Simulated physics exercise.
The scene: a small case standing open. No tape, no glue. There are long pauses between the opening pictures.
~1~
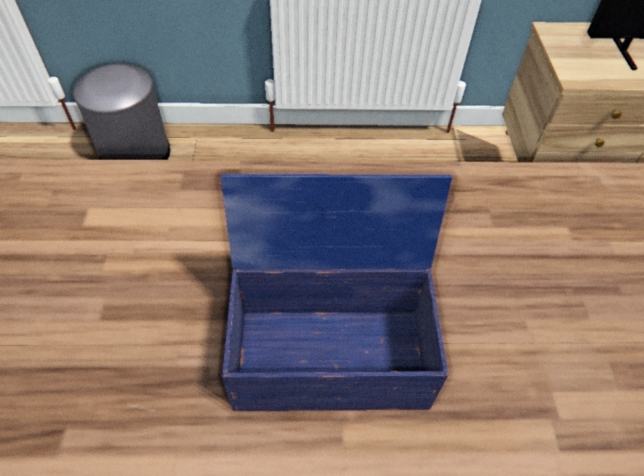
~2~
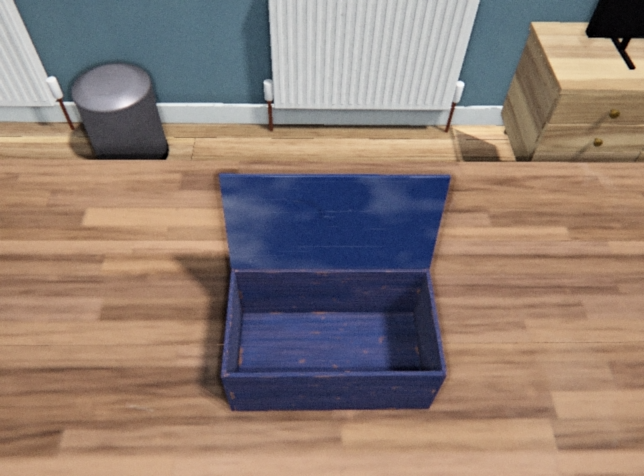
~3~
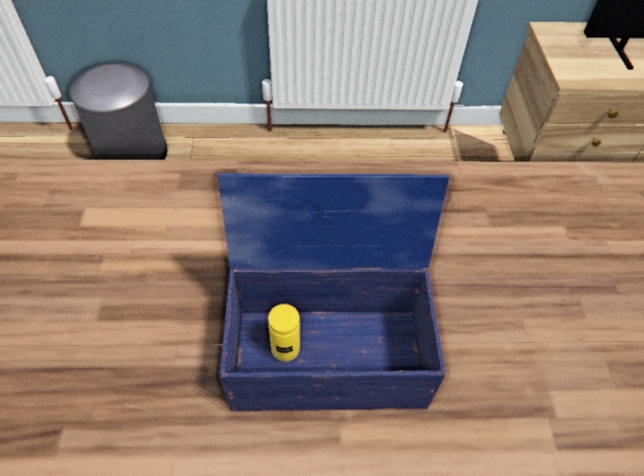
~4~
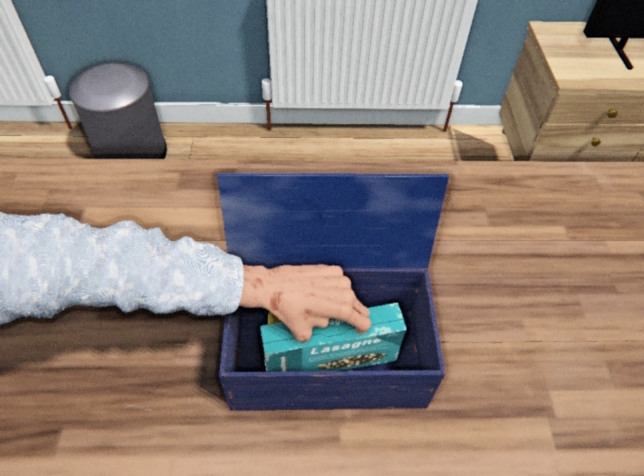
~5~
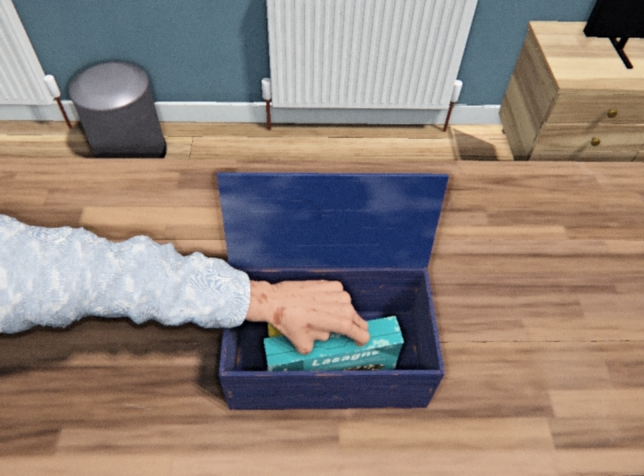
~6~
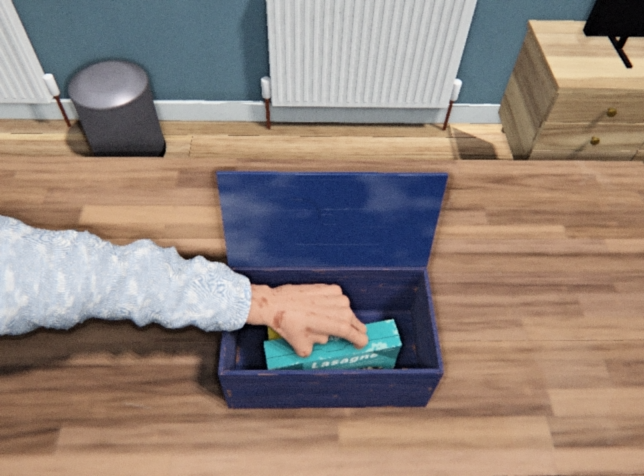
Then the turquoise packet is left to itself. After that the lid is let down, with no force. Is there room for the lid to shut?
As it turns out, it closes.
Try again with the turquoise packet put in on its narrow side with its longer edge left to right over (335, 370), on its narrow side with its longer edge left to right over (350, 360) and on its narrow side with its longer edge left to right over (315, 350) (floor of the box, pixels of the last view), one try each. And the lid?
In the first case it closes; in the second case it shuts flat; in the third case it will not close.
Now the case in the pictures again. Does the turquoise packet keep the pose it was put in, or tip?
It stays as placed.
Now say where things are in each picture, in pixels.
In the first picture, the last thing is not in view yet.
In the second picture, the last thing is not in view yet.
In the third picture, the last thing is not in view yet; yellow shaker (285, 334).
In the fourth picture, coming down; turquoise packet (332, 344).
In the fifth picture, coming down; turquoise packet (332, 355).
In the sixth picture, in place under the hand; turquoise packet (331, 358).
Then, 1.20 s on from there, lid 82° above the rim.
Then, 1.70 s on from there, lid 44° above the rim.
Then, 2.00 s on from there, lid 12° above the rim.
In the end, lid shut; both unmoved. At the end, from the last picture's camera, turquoise packet near (331, 358).
